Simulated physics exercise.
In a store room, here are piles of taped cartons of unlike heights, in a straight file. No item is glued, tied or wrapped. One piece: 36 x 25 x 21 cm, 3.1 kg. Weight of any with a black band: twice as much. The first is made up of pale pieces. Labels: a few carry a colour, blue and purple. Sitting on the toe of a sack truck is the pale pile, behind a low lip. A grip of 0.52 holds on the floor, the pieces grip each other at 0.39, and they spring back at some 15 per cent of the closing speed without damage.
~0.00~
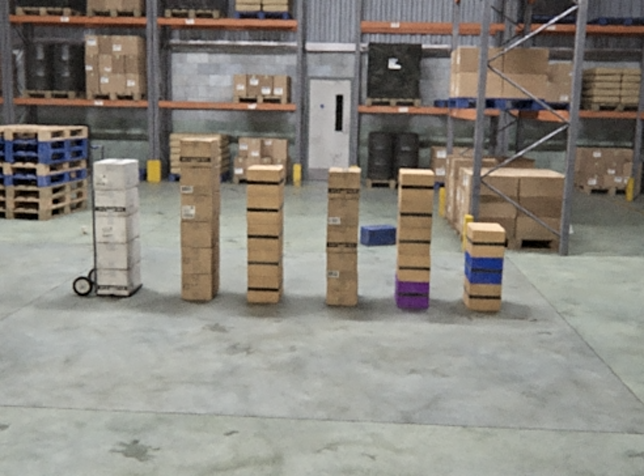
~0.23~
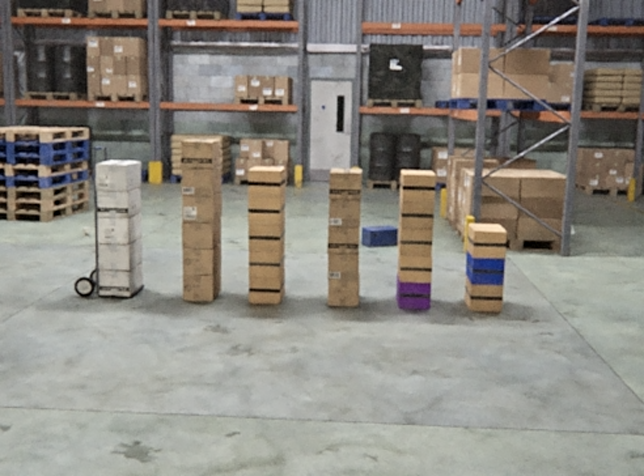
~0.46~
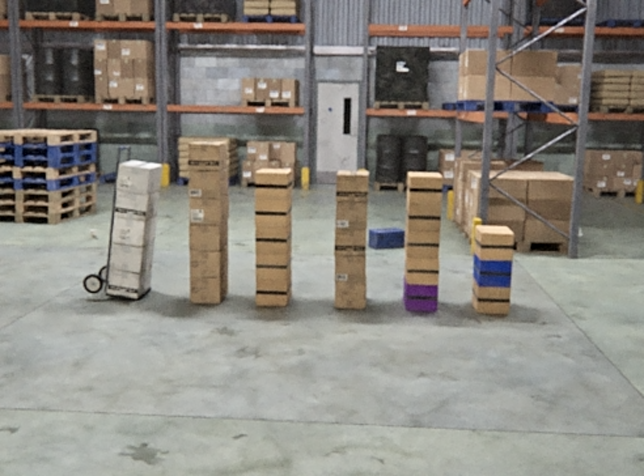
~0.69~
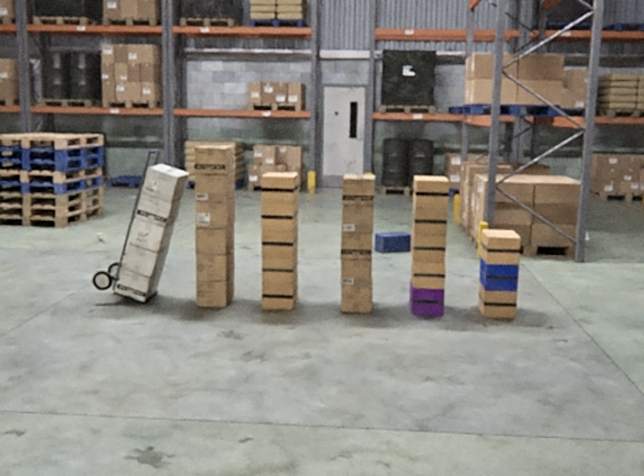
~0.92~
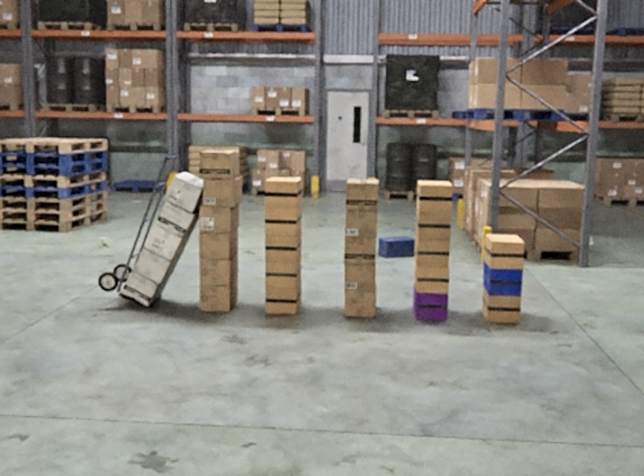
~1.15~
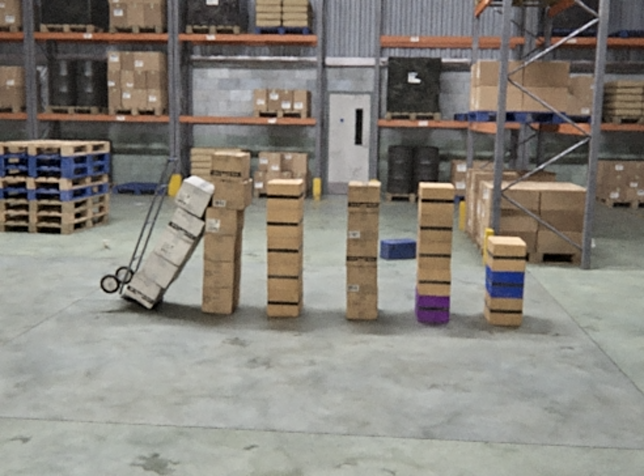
In this clip, a stack of pale cartons on a sack truck tilts rightward toward a row of brown carton stacks in a warehouse, then leans against the nearest one, whose upper boxes shift slightly as the view drifts.
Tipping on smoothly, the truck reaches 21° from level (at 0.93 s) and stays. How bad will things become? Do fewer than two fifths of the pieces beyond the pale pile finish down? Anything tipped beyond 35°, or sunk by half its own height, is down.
No, more than two fifths of them do.
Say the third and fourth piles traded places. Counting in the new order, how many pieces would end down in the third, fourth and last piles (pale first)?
Down tally in the new order: Third = 5, fourth = 4, last = 3.
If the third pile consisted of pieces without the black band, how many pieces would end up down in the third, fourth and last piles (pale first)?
Result: Third pile 5, fourth pile 5, last pile 3.
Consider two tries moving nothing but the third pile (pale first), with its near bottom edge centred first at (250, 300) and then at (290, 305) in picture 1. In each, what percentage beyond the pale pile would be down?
I'd say close to 0 percent, then close to 100 percent.
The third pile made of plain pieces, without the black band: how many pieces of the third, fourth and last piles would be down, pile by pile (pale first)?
Third 5, fourth 5, last 3.
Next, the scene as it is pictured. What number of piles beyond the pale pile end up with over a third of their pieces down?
Looks like 5 of them in total.
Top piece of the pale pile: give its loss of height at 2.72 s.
30 cm lower.
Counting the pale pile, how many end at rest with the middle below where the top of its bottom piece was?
2.
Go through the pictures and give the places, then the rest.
In the first picture (places mark the middle of the side facing us; the camera pans a little), truck frame (92, 178) 0° forward; purple carton (413, 295); blue carton (487, 271); the rest undisturbed.
In the second picture, truck frame (95, 178) 1° forward; blue carton (488, 272).
In the third picture, truck frame (117, 178) 7° forward, top of the pale pile leaning 7°; blue carton (496, 274); the rest undisturbed.
In the fourth picture, truck frame (142, 180) 16° forward, top of the pale pile leaning 17°; purple carton (428, 302); the rest undisturbed.
In the fifth picture, truck frame (157, 186) 21° forward, top of the pale pile leaning 24°; blue carton (506, 283); one has shifted.
In the sixth picture, truck frame (158, 188) 21° forward, top of the pale pile leaning 26°; blue carton (508, 285); purple carton (434, 309); 4 disturbed, none down.
After 2.72 s, 5 of the pale pile down; 1 of the 24 other cartons down.
After 3.64 s, 5 of the pale pile down; 16 of the 24 other cartons down; purple carton leaning 27°.
At rest (5.3 s), 5 of the pale pile down; 24 of the 24 other cartons down; blue carton on its side; purple carton leaning 46°. That is 100 per cent. As the last picture would show them, middles, blue carton near (567, 306), purple carton near (447, 297).
